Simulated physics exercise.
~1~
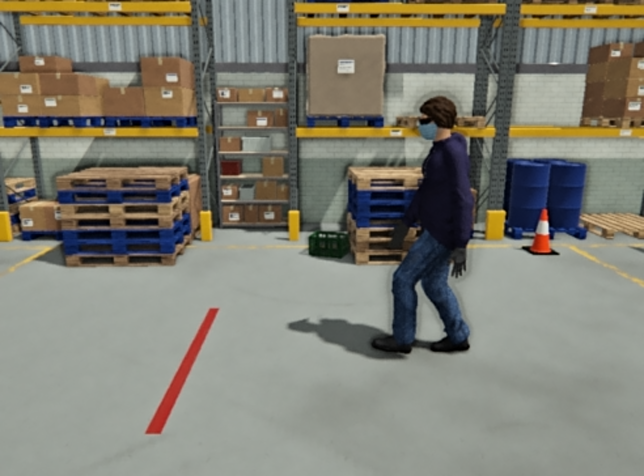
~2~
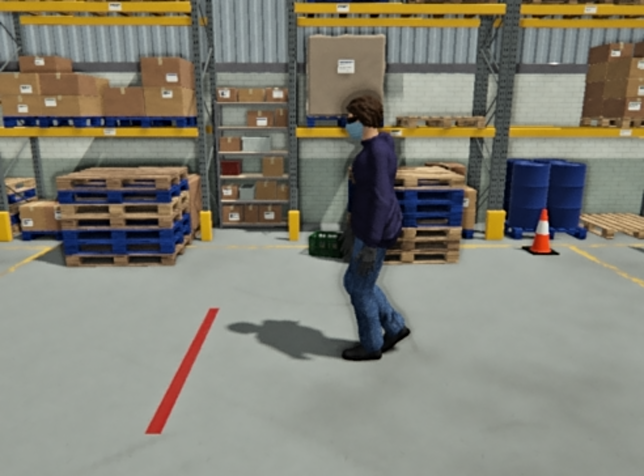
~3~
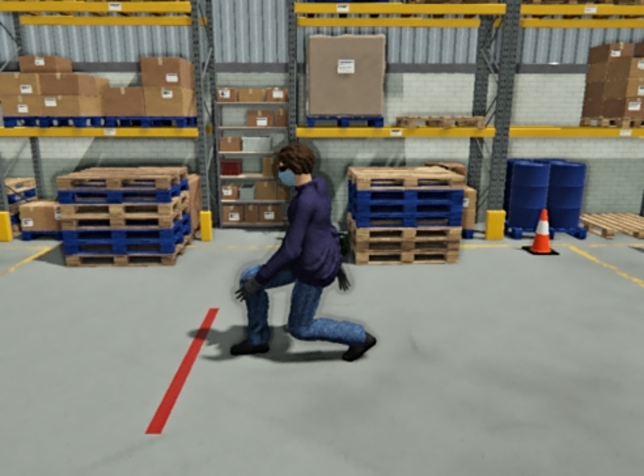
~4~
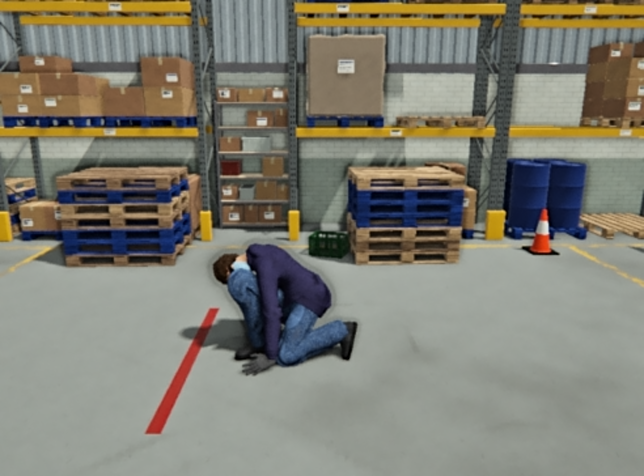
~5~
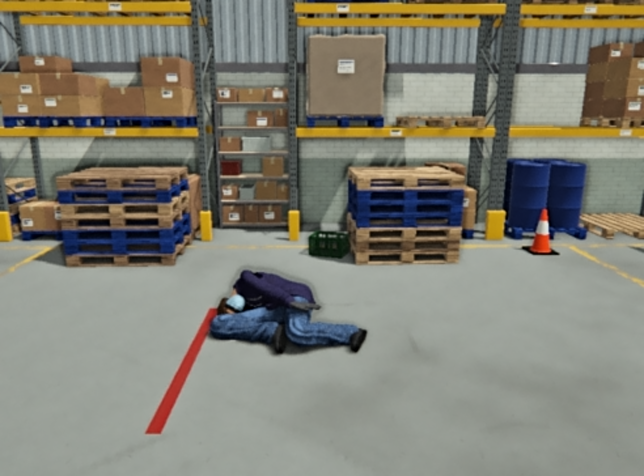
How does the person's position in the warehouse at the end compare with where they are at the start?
At the start the person is upright on the right side of the open floor, well away from the red tape. By the end they are farther left and down on the floor, lying crumpled just to the right of the tape.
